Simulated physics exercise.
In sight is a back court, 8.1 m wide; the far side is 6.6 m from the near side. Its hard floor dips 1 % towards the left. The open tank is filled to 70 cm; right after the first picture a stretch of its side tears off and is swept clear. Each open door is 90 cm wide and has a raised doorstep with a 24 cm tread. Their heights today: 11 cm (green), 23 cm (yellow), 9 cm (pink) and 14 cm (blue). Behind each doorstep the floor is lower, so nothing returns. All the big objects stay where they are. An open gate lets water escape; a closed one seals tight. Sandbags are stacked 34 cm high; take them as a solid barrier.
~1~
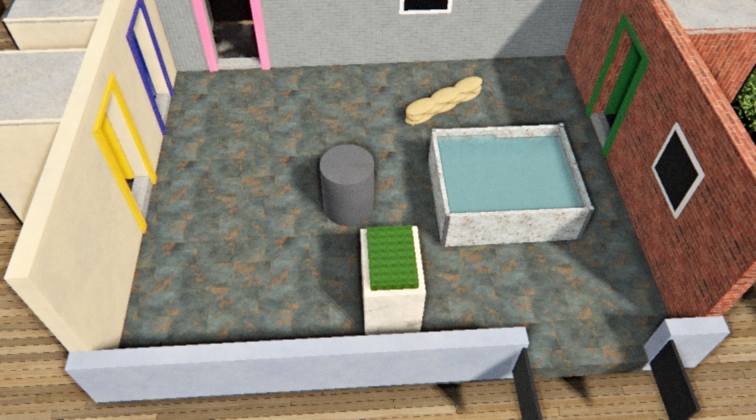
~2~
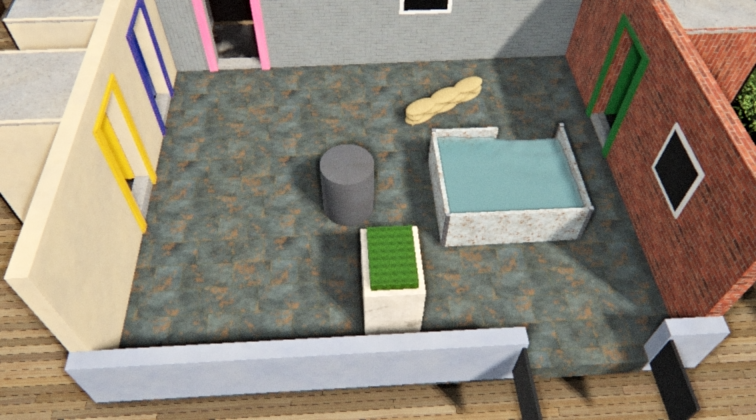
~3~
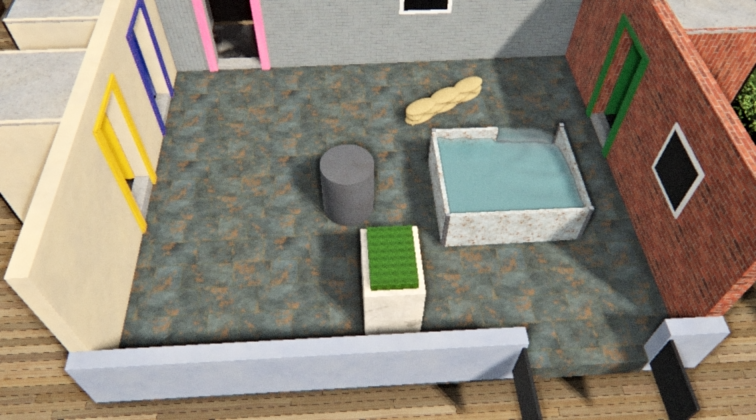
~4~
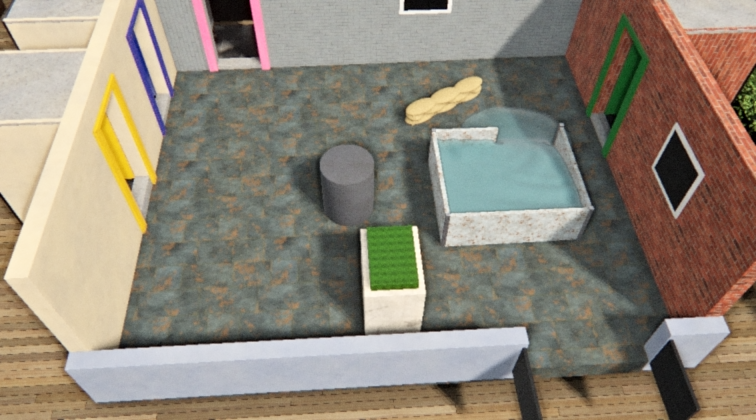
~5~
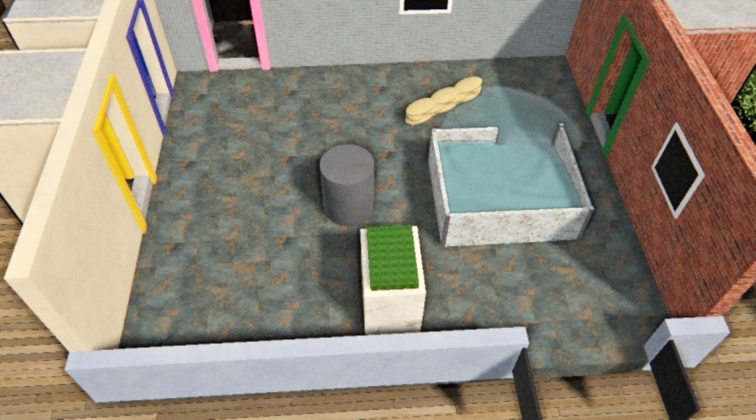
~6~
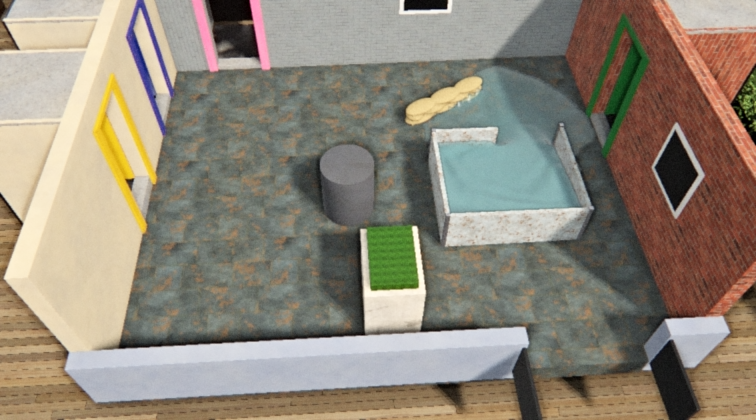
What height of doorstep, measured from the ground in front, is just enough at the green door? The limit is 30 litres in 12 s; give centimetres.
It would have to be roughly 11.5 cm high.
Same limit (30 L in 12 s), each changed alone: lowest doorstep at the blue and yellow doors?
About 8.5 cm at blue and 6.0 cm at yellow.
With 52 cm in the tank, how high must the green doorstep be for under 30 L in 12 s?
About 7.5 cm.
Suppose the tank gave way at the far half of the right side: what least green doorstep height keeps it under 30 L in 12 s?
Then roughly 25 cm.
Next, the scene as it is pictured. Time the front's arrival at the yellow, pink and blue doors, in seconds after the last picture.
Arrival: Yellow 5.0 s, pink 2.8 s, blue 4.0 s.
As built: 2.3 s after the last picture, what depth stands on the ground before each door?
In cm: Green 11, yellow 0, pink 0, blue 0.
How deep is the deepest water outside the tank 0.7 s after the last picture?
About 45 cm.
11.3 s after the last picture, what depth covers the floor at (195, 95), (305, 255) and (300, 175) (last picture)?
Roughly 8, 2 and 3 cm, in turn.
Then, 0.7 s after the last picture water covers 15 % of the floor, deepest (45 cm) near (559, 59); 11 cm at the green door, 0 litres in over its 11 cm doorstep.
Then, 2.3 s after the last picture water covers 30 % of the floor, deepest (32 cm) near (501, 97); 11 cm at the green door, 7 litres in over its 11 cm doorstep.
Then, 11.3 s after the last picture water covers 95 % of the floor, deepest (12 cm) near (113, 378); 5 cm at the green door, 37 litres in over its 11 cm doorstep.
At the green door as built, the water peaked near 16 cm, 3.3 s after the last picture.
With a doorstep of 10 cm, 49 litres would have come in within the 12 s; with 14 cm, 13 litres. So under 30 litres takes about 11.5 cm.
